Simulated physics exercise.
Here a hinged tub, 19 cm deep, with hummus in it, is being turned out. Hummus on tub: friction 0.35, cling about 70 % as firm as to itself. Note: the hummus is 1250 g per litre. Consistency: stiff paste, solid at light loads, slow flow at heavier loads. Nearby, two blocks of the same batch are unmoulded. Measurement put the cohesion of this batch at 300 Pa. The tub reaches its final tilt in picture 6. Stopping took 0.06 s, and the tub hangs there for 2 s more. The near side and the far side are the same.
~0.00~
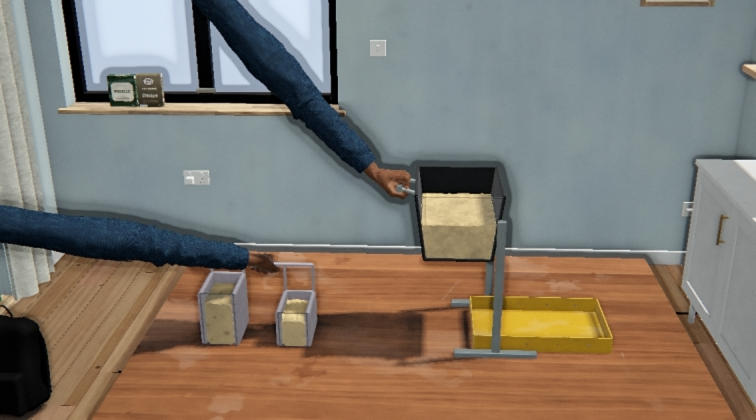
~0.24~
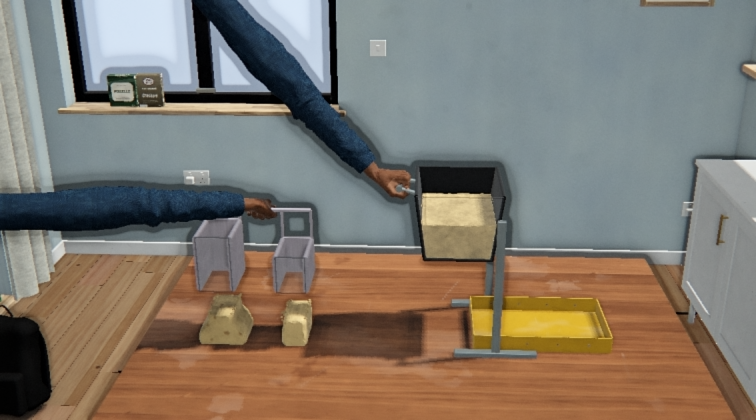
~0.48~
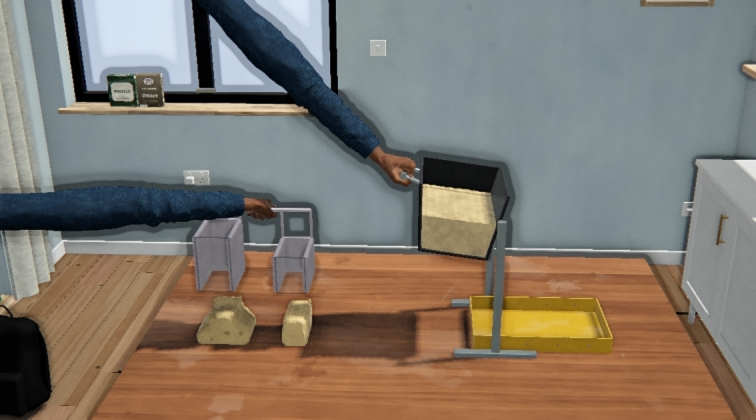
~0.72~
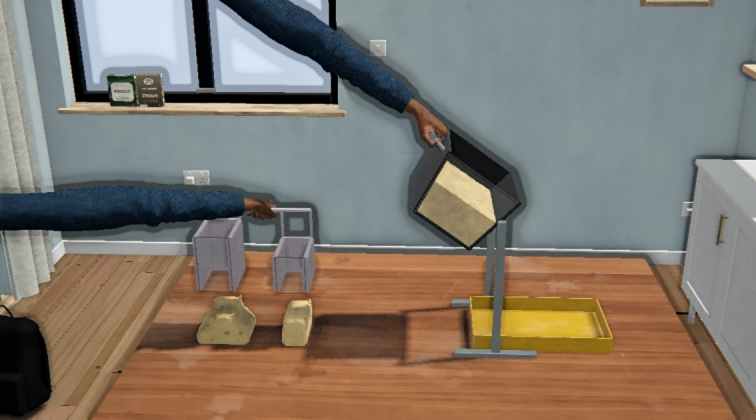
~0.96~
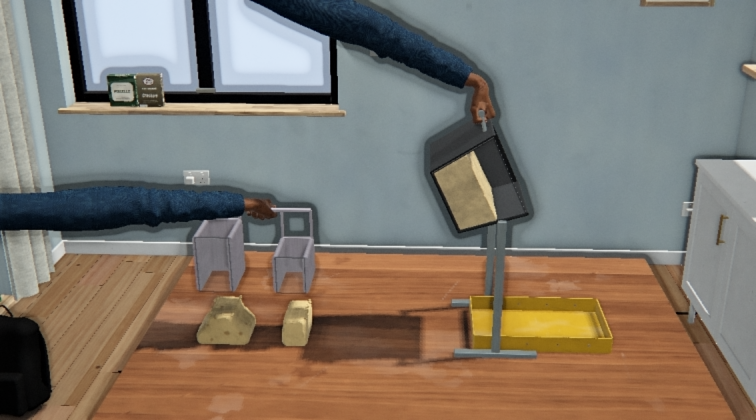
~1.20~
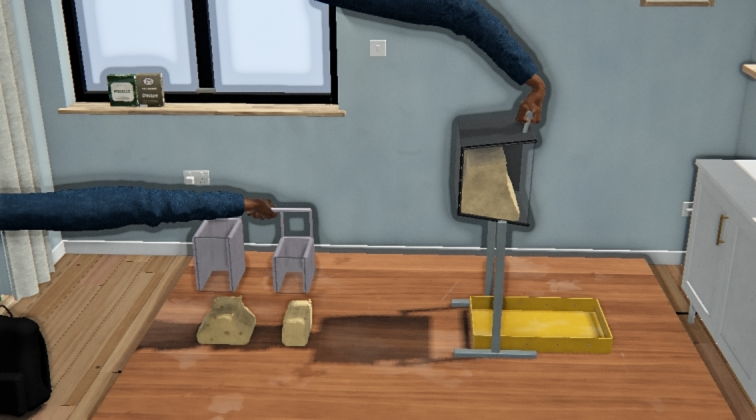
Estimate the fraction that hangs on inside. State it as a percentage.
I would say roughly 50 per cent.
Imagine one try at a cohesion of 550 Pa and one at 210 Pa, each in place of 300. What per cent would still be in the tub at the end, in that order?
75 in a hundred, followed by 40 in a hundred.
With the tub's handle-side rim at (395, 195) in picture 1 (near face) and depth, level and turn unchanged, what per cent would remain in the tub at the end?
35 %.
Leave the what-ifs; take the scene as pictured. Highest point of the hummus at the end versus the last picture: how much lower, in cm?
10 cm or so.
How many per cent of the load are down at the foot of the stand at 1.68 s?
Some 16 % has got all the way down.
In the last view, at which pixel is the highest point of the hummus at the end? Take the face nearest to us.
Peak location: Approx. (484, 197).
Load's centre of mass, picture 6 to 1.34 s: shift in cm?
Roughly 5 cm.
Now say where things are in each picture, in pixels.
Handle-side rim at (418, 196), tilt 0 degrees; highest point of the hummus at (488, 225); test blocks 14 cm, 9.2 cm high (left to right), in the first frame.
Handle-side rim at (418, 196), tilt 0 degrees; highest point of the hummus at (488, 225); test blocks 11 cm, 9.0 cm high (left to right), in the second frame.
Handle-side rim at (423, 185), tilt 8 degrees; highest point of the hummus at (426, 215); test blocks 9.9 cm, 8.9 cm high (left to right), in the third frame.
Handle-side rim at (451, 154), tilt 36 degrees; highest point of the hummus at (438, 182); test blocks 9.9 cm, 8.9 cm high (left to right), in the fourth frame.
Handle-side rim at (495, 139), tilt 65 degrees; highest point of the hummus at (465, 157); test blocks 9.9 cm, 8.9 cm high (left to right), in the fifth frame.
Handle-side rim at (535, 143), tilt 91 degrees; highest point of the hummus at (506, 163); test blocks 9.9 cm, 8.9 cm high (left to right), in the sixth frame.
By 1.34 s, the tub is at 91 degrees and holds 91 %.
By 1.51 s, the tub is at 91 degrees and holds 59 %.
By 1.68 s, the tub is at 91 degrees and holds 50 %.
By 1.85 s, the tub is at 91 degrees and holds 50 %.
By 3.20 s, at the end, the tub is at 91 degrees and holds 50 %.
